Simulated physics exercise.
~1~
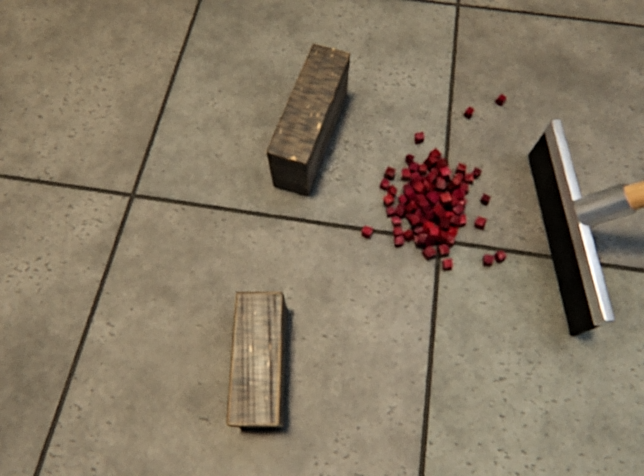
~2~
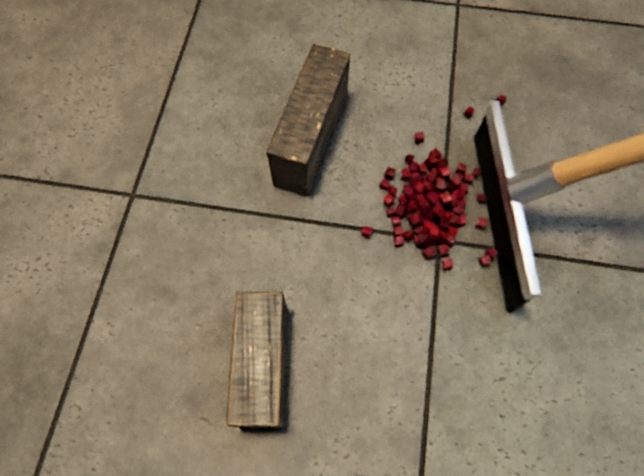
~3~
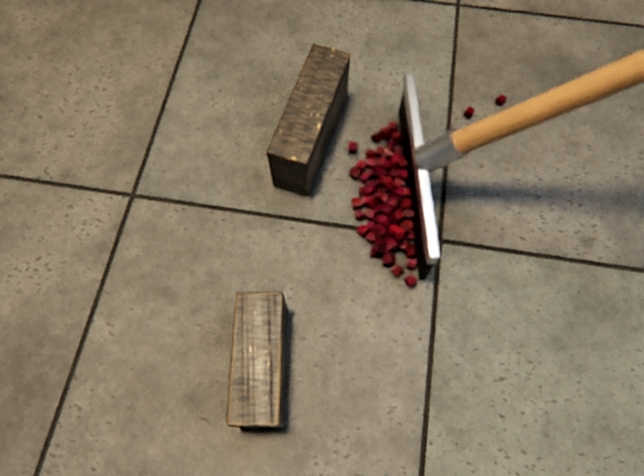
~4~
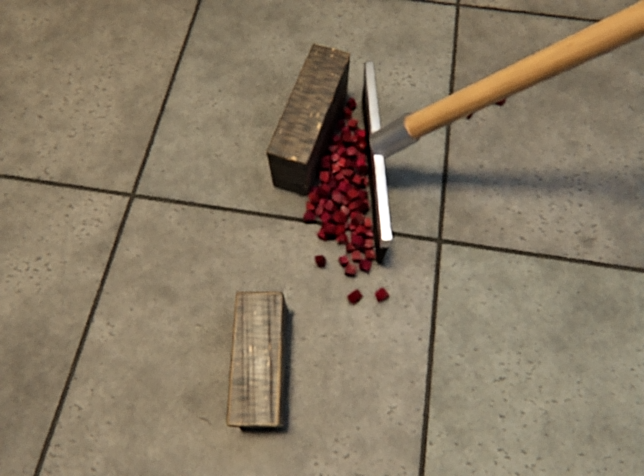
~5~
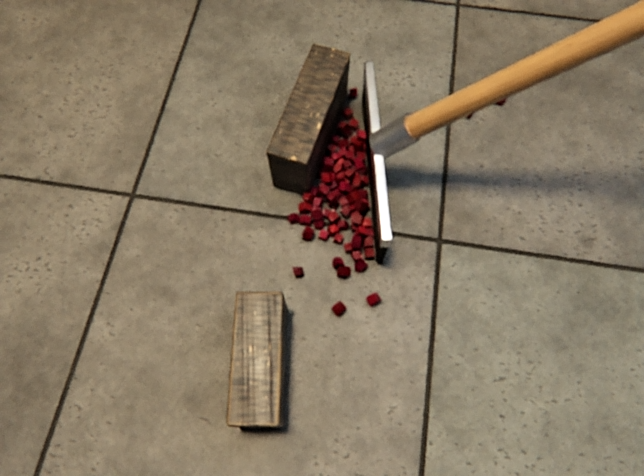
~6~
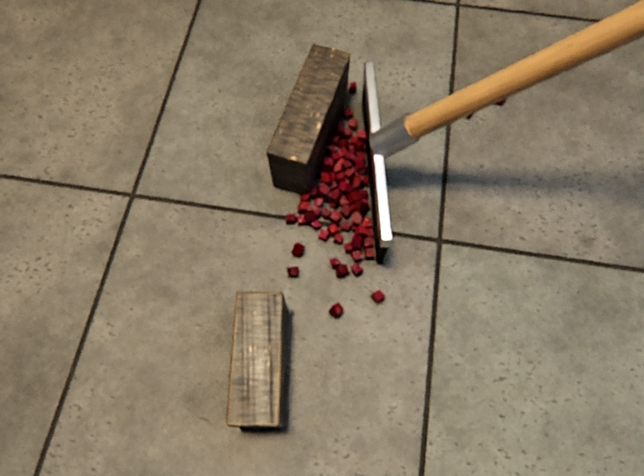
In the video, a squeegee with a wooden handle pushes a pile of small red cubes leftward across a grey tiled floor toward two wooden blocks, then stops beside the upper block, leaving most cubes bunched against it and a few scattered short of the gap.
